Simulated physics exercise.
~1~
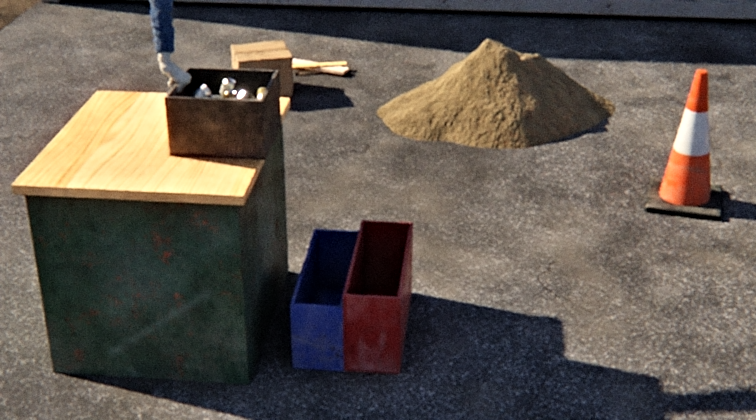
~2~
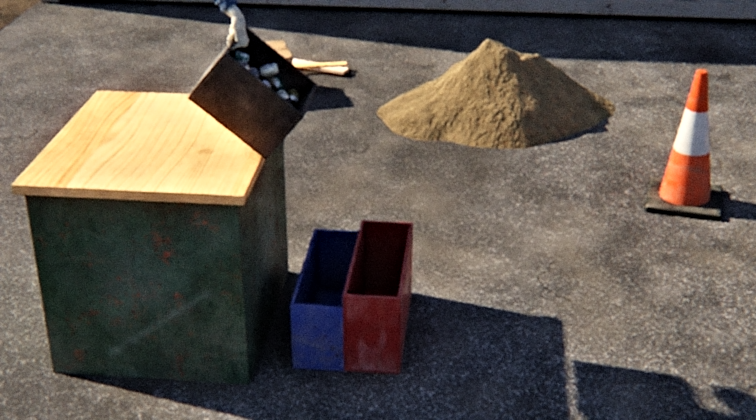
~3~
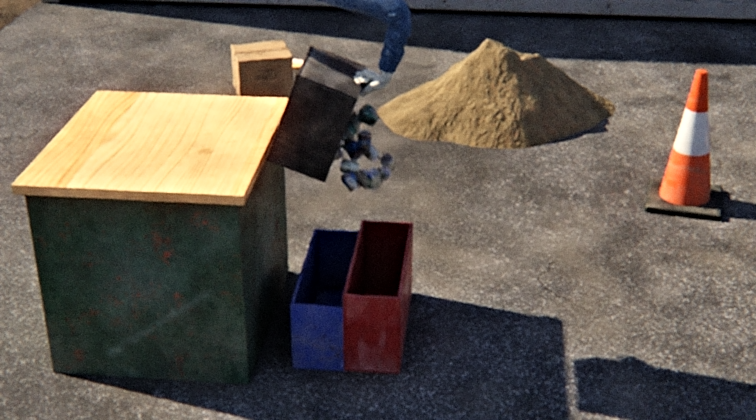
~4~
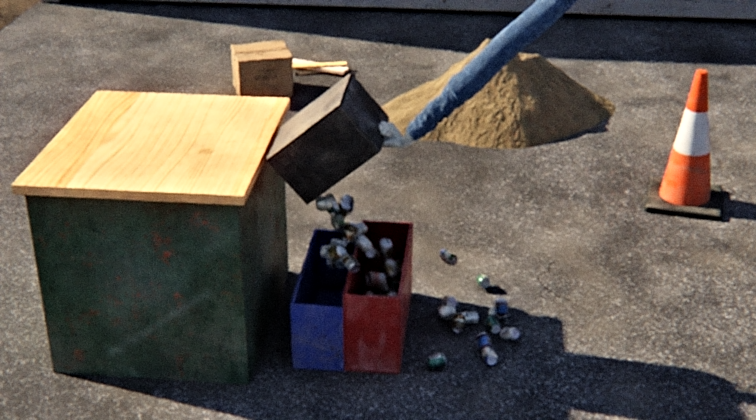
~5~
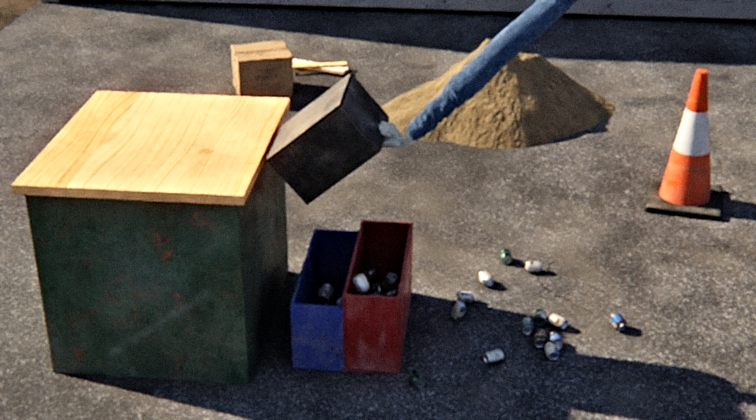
On sunlit asphalt near a sand pile and a traffic cone, a blue-sleeved arm tips a black crate over the edge of a wood-topped bench, spilling small cans toward a blue trough and a red tote; some land inside, while others scatter on the ground to the right.
